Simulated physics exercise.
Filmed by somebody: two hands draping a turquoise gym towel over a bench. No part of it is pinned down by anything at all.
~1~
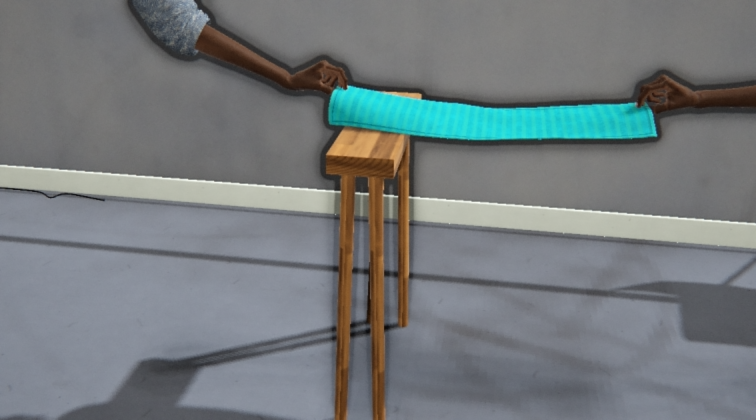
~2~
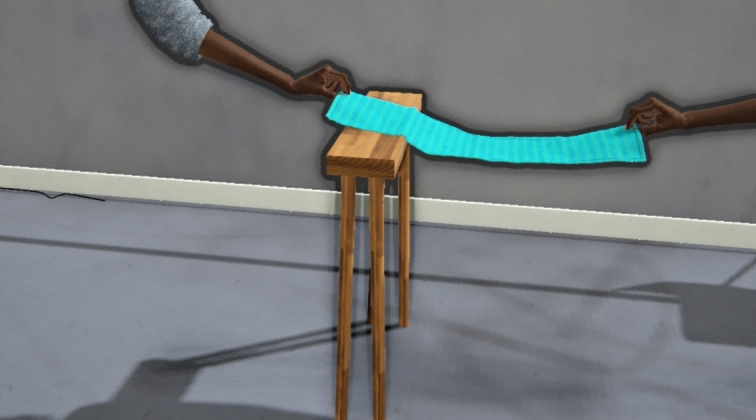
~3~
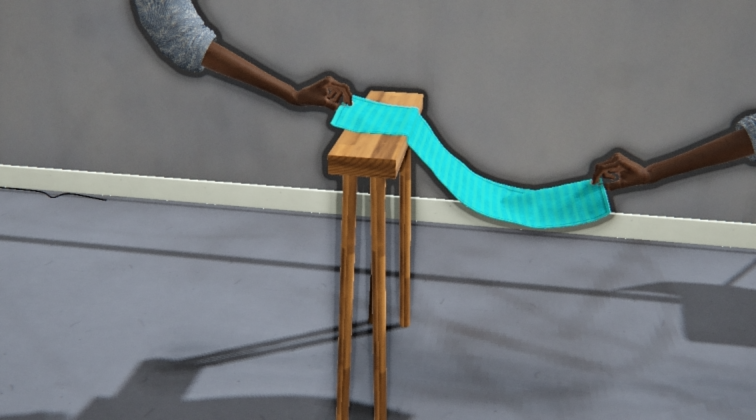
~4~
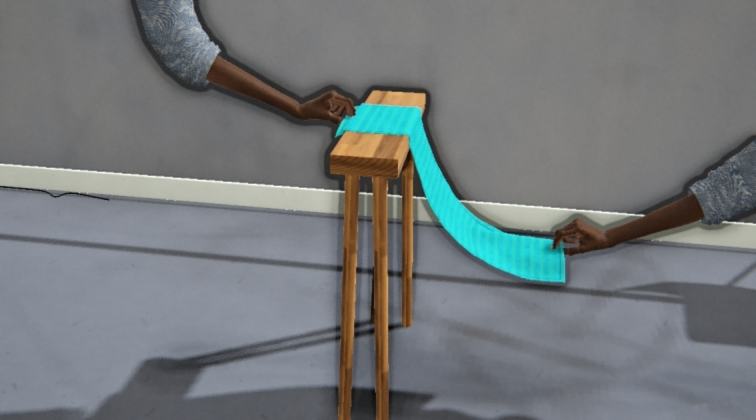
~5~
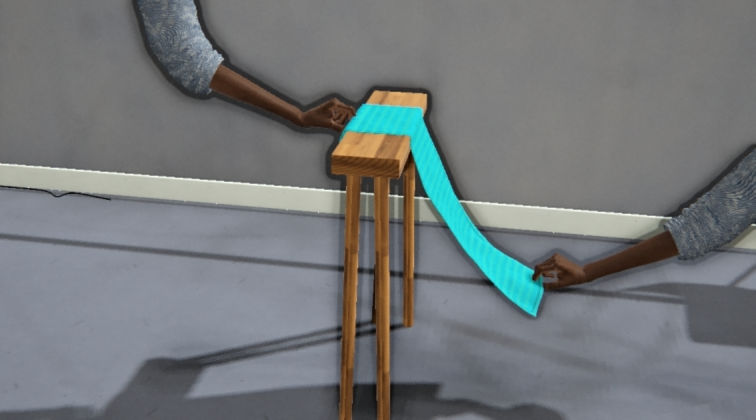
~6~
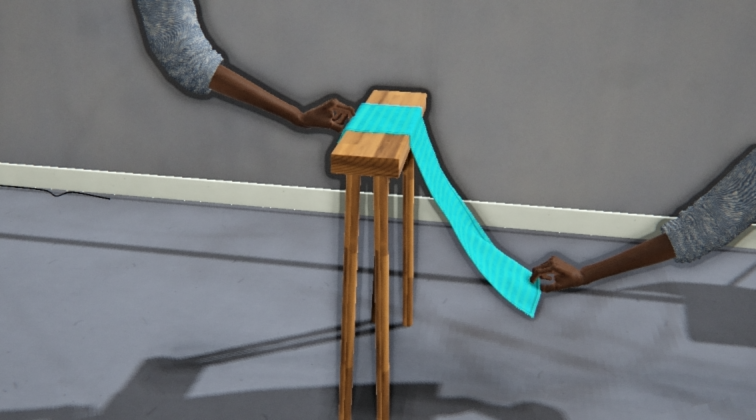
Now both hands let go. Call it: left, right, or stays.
Right.
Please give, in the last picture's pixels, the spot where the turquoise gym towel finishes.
In the last view it ends up close to (444, 374).
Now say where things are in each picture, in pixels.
The first frame shows left end (335, 124); right end (650, 136); top of the bench (360, 161).
The second frame shows left end (330, 120); right end (640, 162).
The third frame shows left end (335, 127); right end (606, 216); top of the bench (361, 162).
The fourth frame shows left end (341, 135); right end (559, 282).
The fifth frame shows left end (343, 140); right end (531, 314).
The sixth frame shows left end (342, 140); right end (529, 315); far more of it on the right.
Then, 0.36 s past the final frame, gym towel clear of the top and falling near (445, 289).
Then, 0.60 s past the final frame, gym towel in a heap on the floor near (443, 372).
When it is over, gym towel in a heap on the floor near (444, 374). The turquoise gym towel runs off to the right.
